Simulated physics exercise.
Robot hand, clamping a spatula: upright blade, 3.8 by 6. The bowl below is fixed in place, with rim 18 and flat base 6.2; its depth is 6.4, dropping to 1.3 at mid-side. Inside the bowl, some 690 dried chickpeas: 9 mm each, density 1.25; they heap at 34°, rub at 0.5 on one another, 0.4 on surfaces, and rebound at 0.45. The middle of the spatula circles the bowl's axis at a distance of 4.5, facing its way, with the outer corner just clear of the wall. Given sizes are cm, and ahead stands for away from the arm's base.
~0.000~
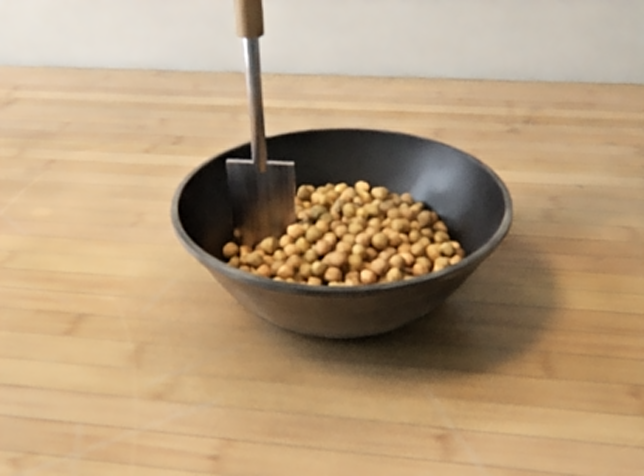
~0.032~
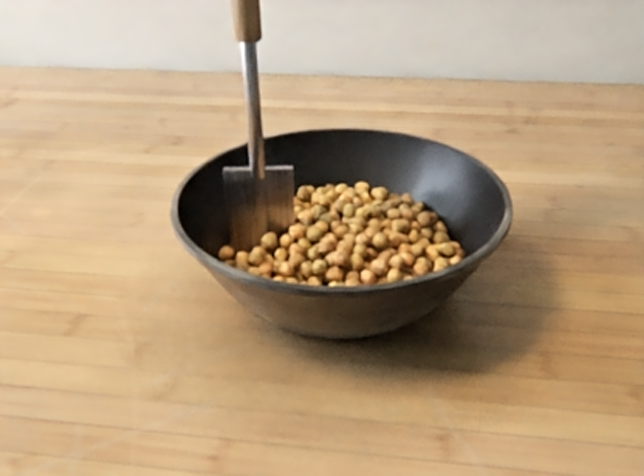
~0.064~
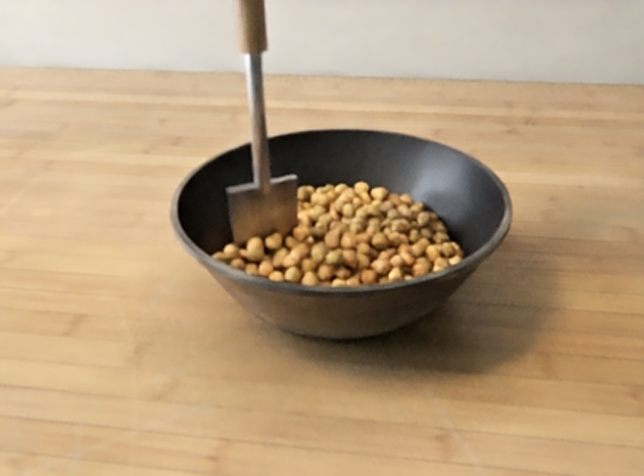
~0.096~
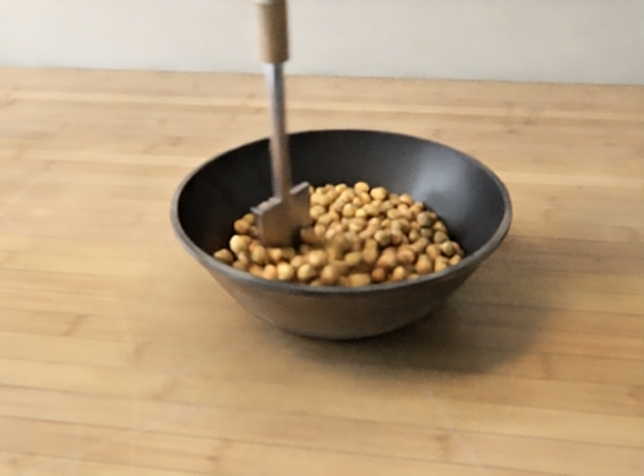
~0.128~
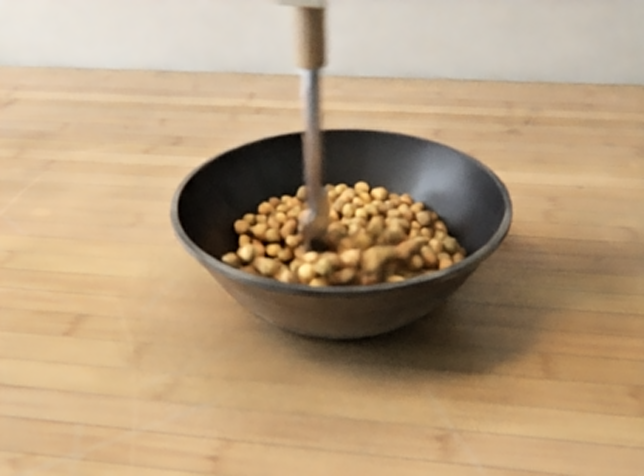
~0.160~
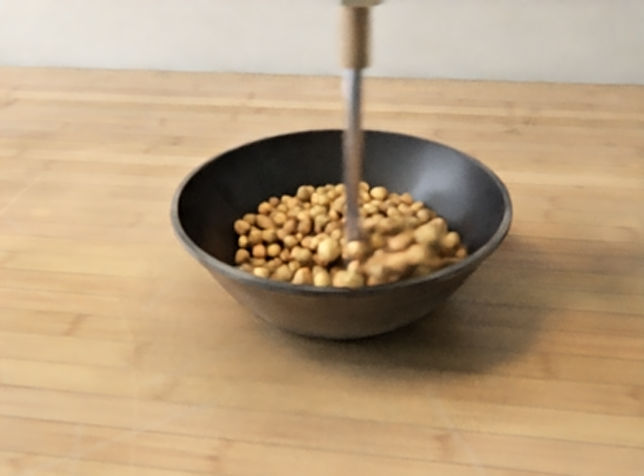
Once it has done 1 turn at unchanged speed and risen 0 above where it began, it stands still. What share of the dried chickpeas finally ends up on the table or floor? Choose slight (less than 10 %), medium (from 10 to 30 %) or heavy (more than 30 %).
The share is medium.
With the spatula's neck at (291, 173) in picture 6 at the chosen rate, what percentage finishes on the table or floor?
About 5 per cent.
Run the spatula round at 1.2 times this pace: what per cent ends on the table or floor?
Close to 25 in a hundred.
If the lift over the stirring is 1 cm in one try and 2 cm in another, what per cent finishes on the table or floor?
I'd say some 10 per cent, and some 10 per cent.
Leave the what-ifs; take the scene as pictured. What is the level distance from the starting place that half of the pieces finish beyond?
Some 7 centimetres or so.
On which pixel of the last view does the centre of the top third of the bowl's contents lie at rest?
In the final view it lies around (278, 265).
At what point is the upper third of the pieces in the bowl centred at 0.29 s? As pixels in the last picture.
Centre estimate: Approx. (417, 188) px.
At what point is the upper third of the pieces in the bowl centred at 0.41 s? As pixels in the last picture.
I'd point to about (291, 177).
After 0.29 s, 201° round, highest piece 10 above the table; 656 in the bowl, 6 on the table or floor, 24 in flight or on the tool.
After 0.41 s, 297° round, highest piece 10 above the table; 602 in the bowl, 44 on the table or floor, 40 in flight or on the tool.
After 0.68 s, 0° round, highest piece 6 above the table; 561 in the bowl, 124 on the table or floor, 1 in flight or on the tool.
After 1.38 s, 0° round, highest piece 6 above the table; 561 in the bowl, 125 on the table or floor.
At rest, 561 in the bowl, 125 on the table or floor. That is 18 % on the table or floor.
